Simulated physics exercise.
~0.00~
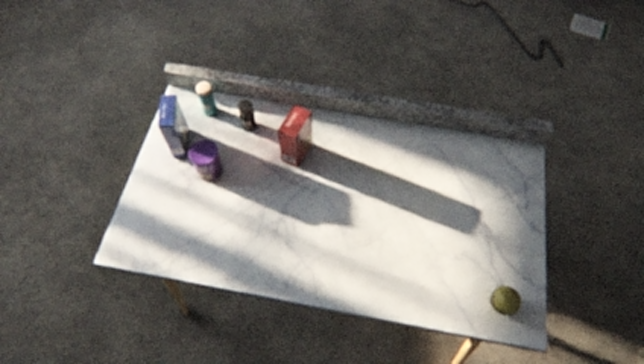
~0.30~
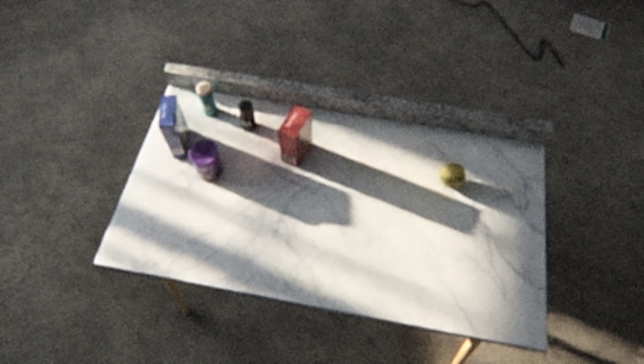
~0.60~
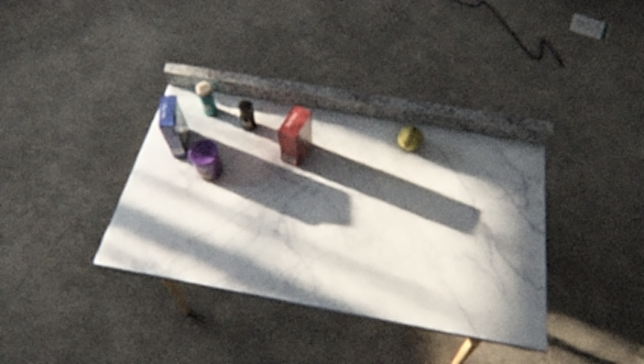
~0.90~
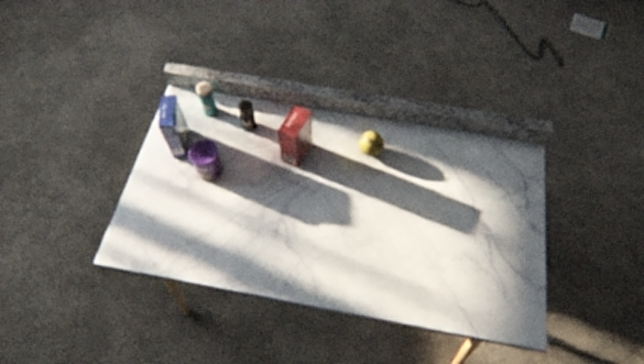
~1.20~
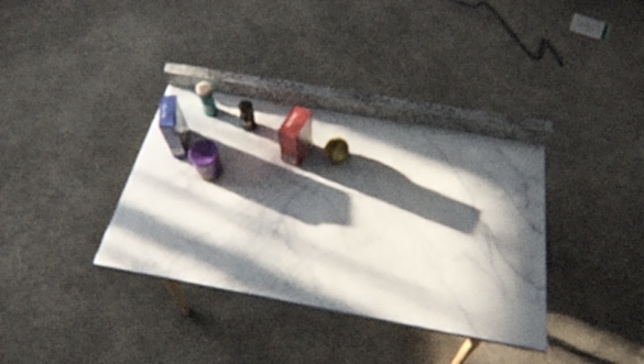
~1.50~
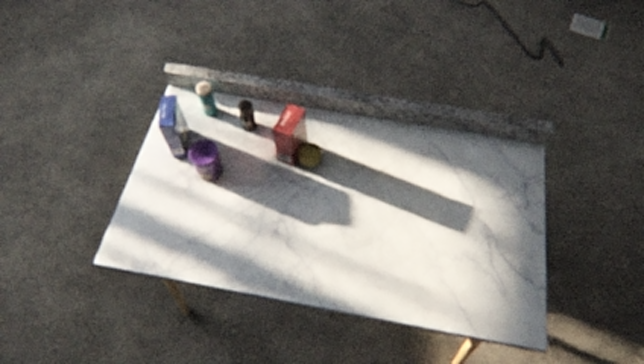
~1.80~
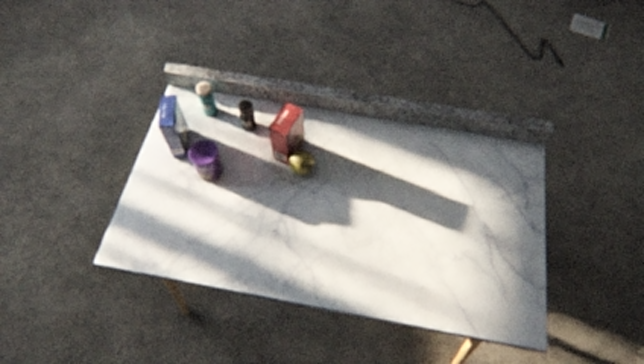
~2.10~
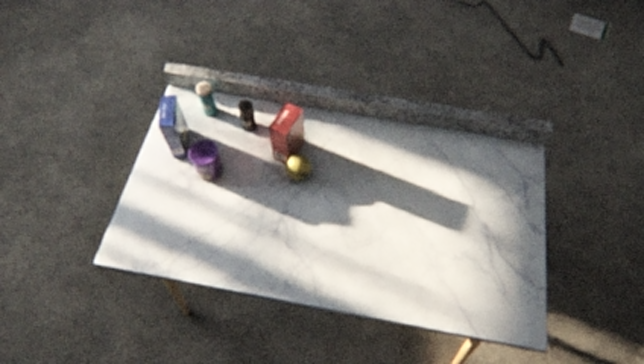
We see a yellow ball roll up a marble-look table to the rail at its far side, then travel left and reach a red packet, which shifts slightly; the ball ends just below the packet, while the purple tin, blue packet and two shakers stay put.
